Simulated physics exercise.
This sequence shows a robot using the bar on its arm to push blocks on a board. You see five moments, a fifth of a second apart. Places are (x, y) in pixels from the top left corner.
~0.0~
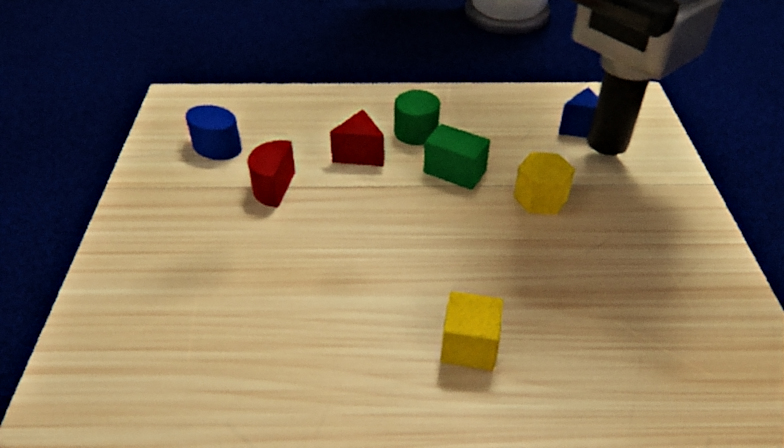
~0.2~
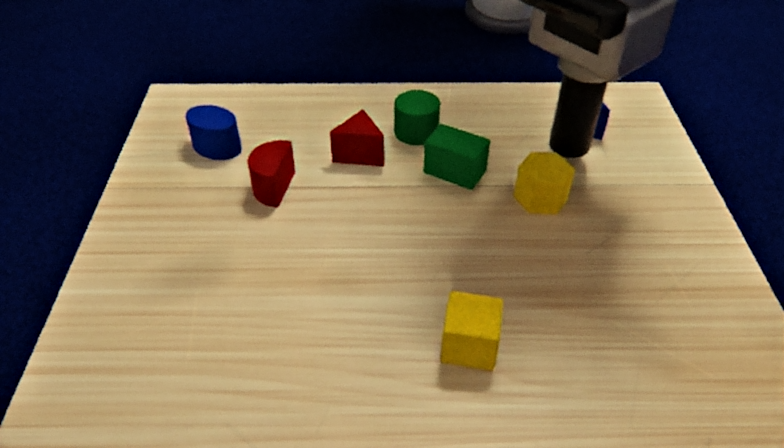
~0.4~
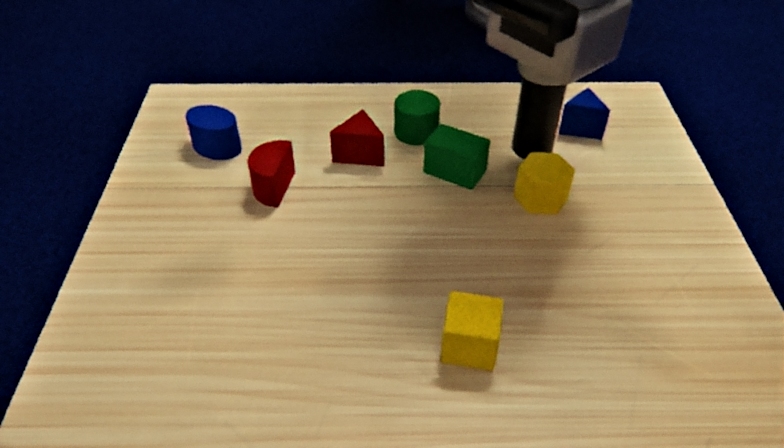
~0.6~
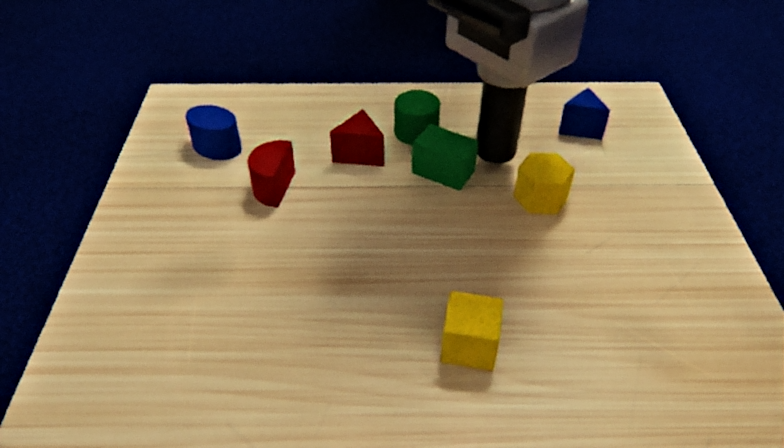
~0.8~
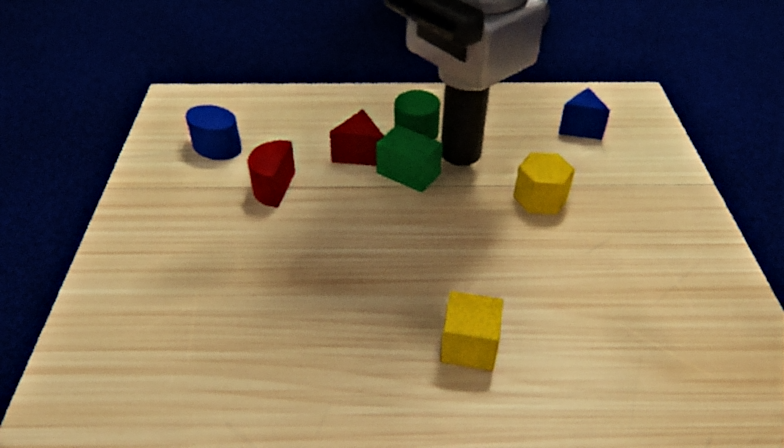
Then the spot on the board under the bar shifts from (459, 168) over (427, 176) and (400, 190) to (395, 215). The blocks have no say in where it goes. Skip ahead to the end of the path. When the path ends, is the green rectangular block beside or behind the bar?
Final answer: Yes.
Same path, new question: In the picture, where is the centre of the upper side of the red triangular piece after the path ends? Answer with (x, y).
The middle of its top is at (339, 119).
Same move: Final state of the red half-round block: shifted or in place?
Its place stays the same.
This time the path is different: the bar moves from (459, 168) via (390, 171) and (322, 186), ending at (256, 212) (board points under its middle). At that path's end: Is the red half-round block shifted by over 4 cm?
Yes, that is what happens.
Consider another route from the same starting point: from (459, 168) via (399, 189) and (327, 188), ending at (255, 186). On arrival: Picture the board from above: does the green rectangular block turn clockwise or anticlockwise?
My answer: Clockwise.
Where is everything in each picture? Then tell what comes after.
Lower end of the bar (608, 143), tops of blocks, red half-round block (268, 156), red triangular piece (359, 125), green rectangular block (458, 140), green circular block (417, 101), in the first frame.
Bar (569, 146), blocks as before, in the second frame.
Bar (532, 149), blocks as before, in the third frame.
Bar (496, 151), green rectangular block (446, 140), in the fourth frame.
Bar (461, 153), red half-round block (268, 156), red triangular piece (359, 125), green rectangular block (409, 142), green circular block (417, 101), in the fifth frame.
What follows on the original path. One third of the way, bar (427, 161); red triangular piece (343, 120), turned 40° clockwise; green rectangular block (375, 147).
Two thirds of the way, bar (401, 175); red triangular piece (339, 119), turned 60° clockwise; green rectangular block (352, 153), turned 35° clockwise.
At the end, bar (396, 200); red half-round block not moved; red triangular piece (339, 119), turned 60° clockwise; green rectangular block (351, 154), turned 45° clockwise; green circular block not moved.
